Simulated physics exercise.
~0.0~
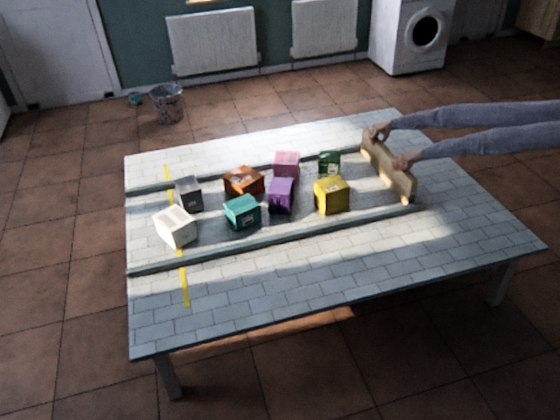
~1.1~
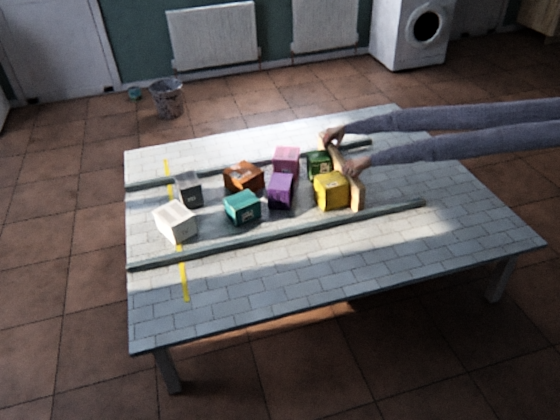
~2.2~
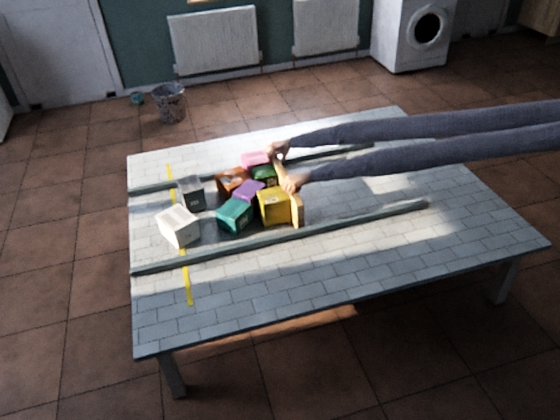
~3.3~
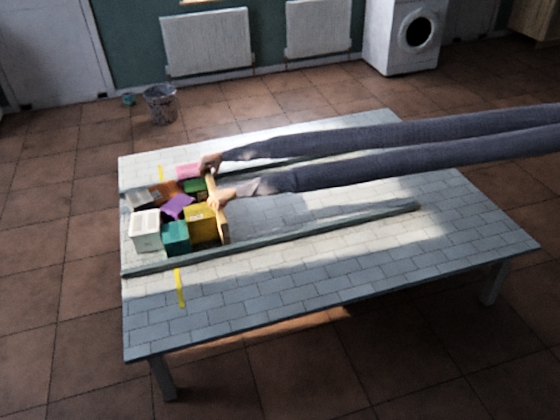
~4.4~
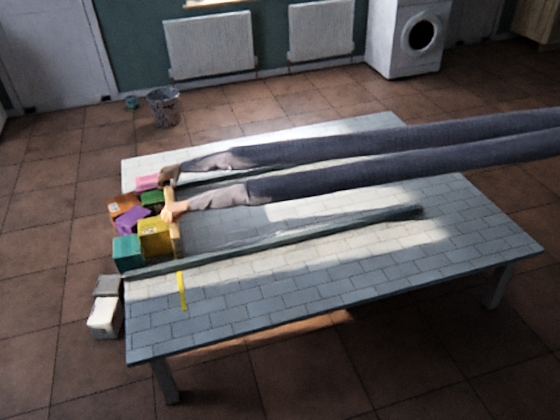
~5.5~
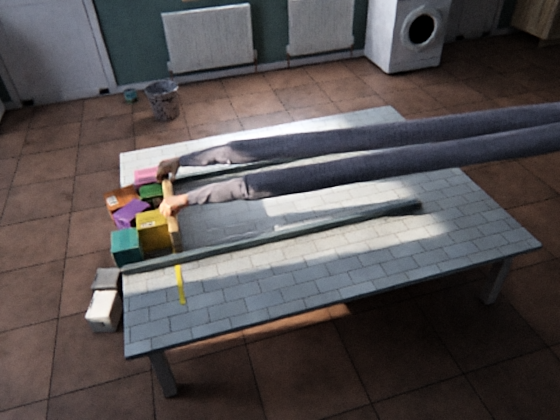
Two outstretched arms pushed a wooden plank left across a low tiled table, sweeping a cluster of colorful boxes toward the edge, until the white and grey ones dropped off and the rest stayed bunched against the plank at the left end.
